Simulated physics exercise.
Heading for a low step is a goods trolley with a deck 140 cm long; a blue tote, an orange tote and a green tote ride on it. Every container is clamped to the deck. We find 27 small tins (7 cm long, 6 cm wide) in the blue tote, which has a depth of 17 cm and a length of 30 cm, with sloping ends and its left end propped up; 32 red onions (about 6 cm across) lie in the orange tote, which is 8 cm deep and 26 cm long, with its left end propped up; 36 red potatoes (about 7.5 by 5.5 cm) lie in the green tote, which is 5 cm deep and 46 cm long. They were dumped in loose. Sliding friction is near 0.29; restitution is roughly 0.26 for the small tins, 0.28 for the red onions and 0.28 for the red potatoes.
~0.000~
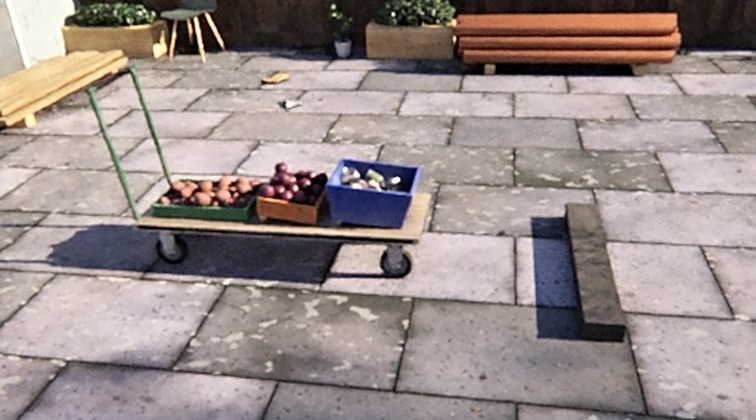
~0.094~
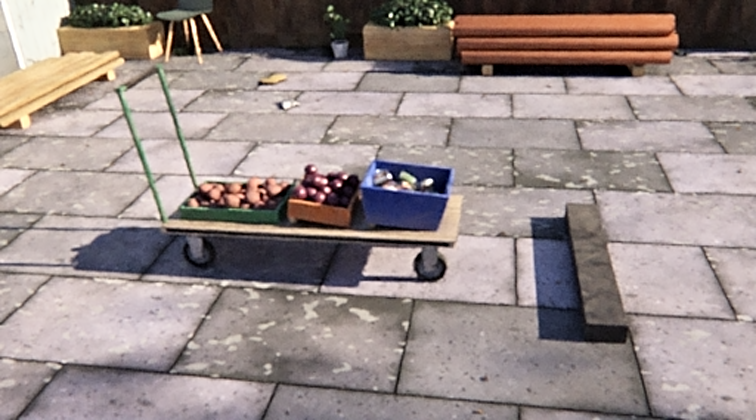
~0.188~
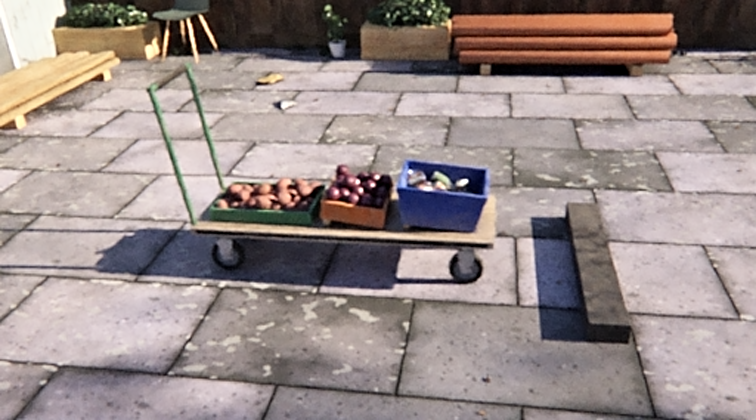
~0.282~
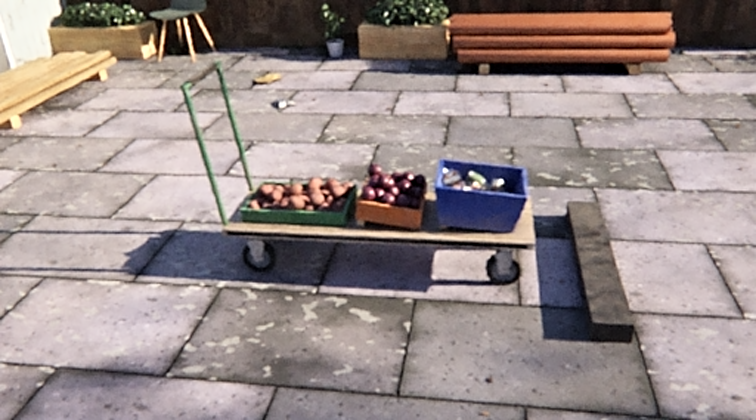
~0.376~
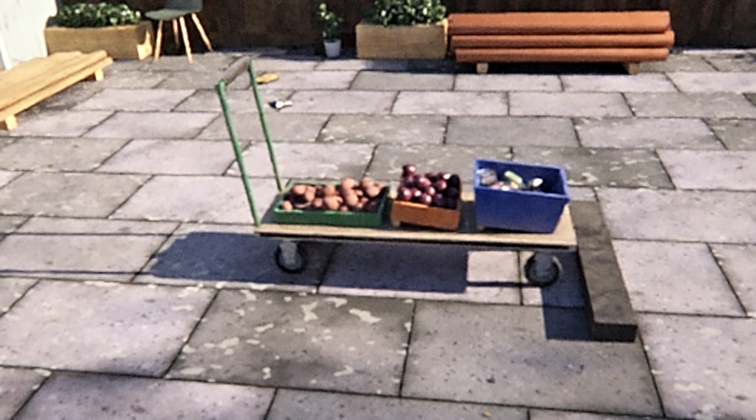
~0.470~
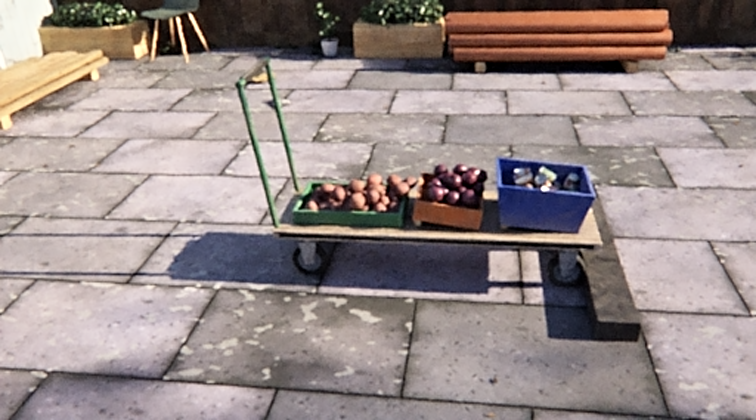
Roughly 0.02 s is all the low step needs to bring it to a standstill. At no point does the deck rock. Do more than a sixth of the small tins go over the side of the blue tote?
No.
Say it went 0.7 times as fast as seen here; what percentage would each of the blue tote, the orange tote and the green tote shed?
In that case the blue tote sheds 0 per cent, the orange tote 30 per cent and the green tote 10 per cent.
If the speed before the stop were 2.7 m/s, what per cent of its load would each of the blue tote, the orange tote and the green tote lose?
In that case the blue tote sheds 10 per cent of its load, the orange tote 30 per cent, and the green tote 30 per cent.
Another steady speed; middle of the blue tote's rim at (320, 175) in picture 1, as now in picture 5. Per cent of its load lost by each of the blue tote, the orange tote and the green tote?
Blue tote 10, orange tote 30, green tote 20 per cent.
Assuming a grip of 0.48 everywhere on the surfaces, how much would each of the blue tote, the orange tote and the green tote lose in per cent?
Blue tote 0, orange tote 20, green tote 20 per cent.
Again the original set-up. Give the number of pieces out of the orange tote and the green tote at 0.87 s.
Roughly - orange tote: 8; green tote: 3.
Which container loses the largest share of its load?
Orange tote.
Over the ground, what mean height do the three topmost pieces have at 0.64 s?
44 cm.
After 0.52 s, blue tote 27 in, 0 out, orange tote 30 in, 2 out and green tote 33 in, 3 out.
After 0.64 s, blue tote 27 in, 0 out, orange tote 23 in, 9 out and green tote 33 in, 3 out.
After 0.87 s, blue tote 27 in, 0 out, orange tote 23 in, 9 out and green tote 33 in, 3 out.
Outcome (at 1.37 s), blue tote 27 in, 0 out, orange tote 23 in, 9 out and green tote 33 in, 3 out. Asked share, 0 of 27, 0 per cent.
